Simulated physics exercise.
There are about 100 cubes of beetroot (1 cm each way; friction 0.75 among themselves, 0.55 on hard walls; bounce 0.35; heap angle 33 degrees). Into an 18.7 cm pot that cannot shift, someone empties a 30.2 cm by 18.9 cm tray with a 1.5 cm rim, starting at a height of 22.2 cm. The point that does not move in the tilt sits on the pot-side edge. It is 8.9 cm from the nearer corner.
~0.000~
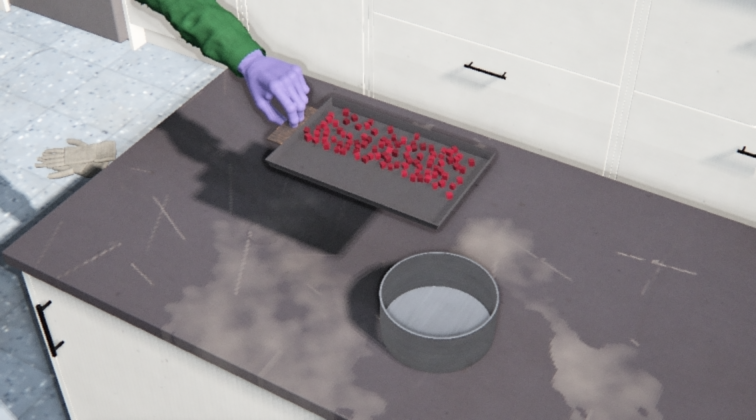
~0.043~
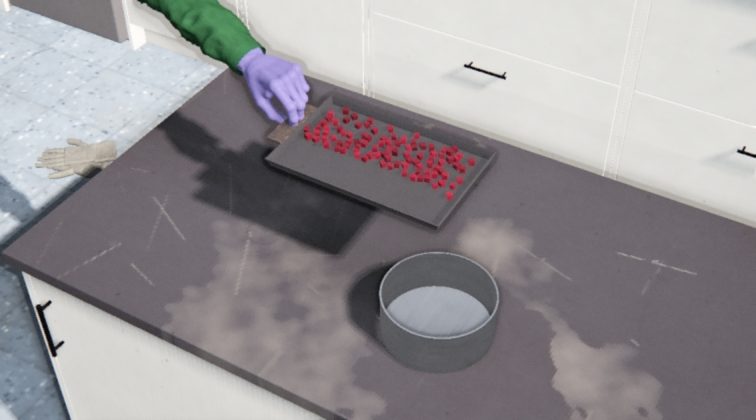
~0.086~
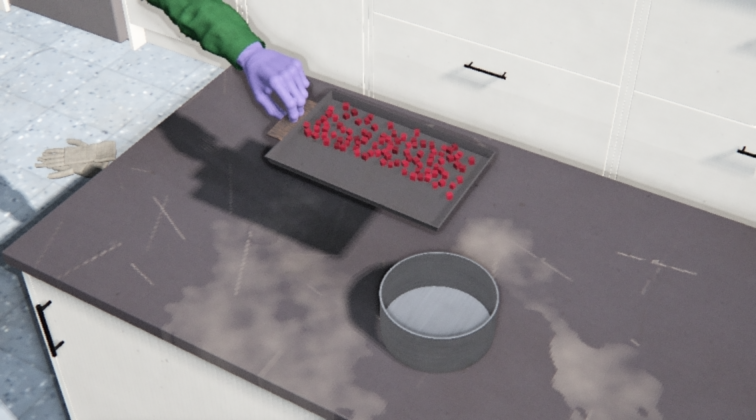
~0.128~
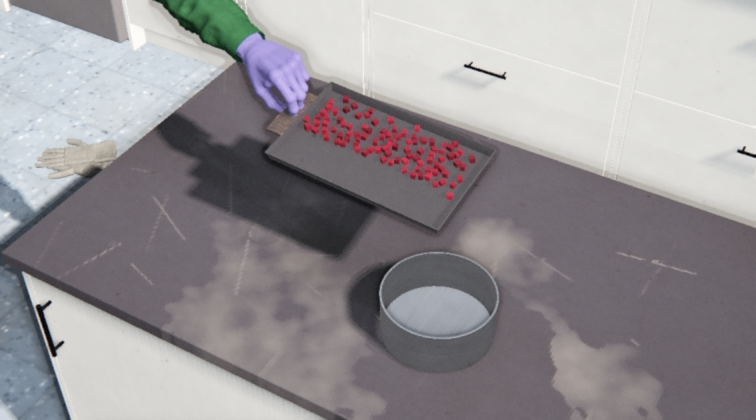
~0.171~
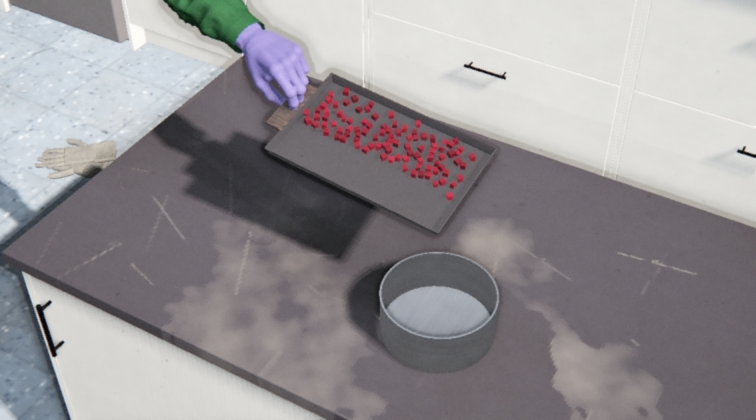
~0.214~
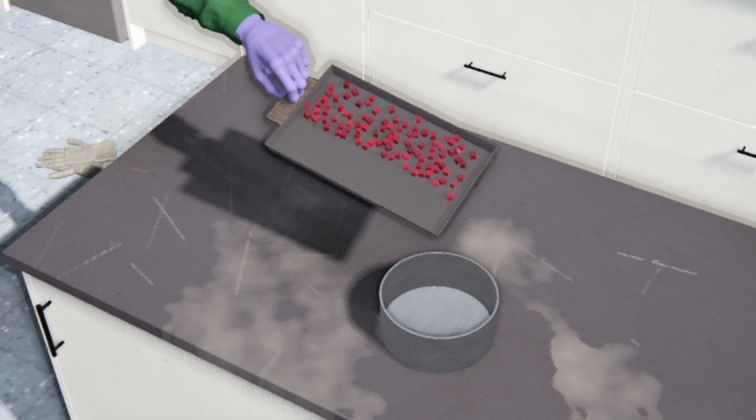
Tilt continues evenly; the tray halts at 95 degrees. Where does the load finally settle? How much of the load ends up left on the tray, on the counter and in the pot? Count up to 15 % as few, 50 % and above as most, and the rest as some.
My estimate: Left on the tray few, counter few, pot most.
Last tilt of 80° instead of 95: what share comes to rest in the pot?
That would be around 95 percent.
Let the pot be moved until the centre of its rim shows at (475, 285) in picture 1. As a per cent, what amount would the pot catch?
Close to 75 in a hundred.
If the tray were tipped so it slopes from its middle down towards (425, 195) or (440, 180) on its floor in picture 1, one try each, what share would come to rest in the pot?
About 60 per cent on the first try and 5 per cent on the second.
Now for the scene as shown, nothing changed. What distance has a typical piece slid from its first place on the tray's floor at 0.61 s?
Displacement on the tray: About 7 cm.
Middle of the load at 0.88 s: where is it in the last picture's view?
Load centre est.: (432, 296) px.
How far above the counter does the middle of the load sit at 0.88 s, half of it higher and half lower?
About 8 centimetres.
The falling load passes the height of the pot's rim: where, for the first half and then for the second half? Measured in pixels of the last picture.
Earlier half at about (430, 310), later half at about (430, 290) in pixels.
After 0.61 s, tilt 54 degrees; the tray holds 100 %, the pot 0 %.
Then, at 0.88 s, tilt 80 degrees; the tray holds 30 %, the pot 50 %.
Then, at 1.25 s, tilt 95 degrees; the tray holds 0 %, the pot 95 %.
At rest (2.1 s), tray 0 %, counter 5 %, pot 95 %.
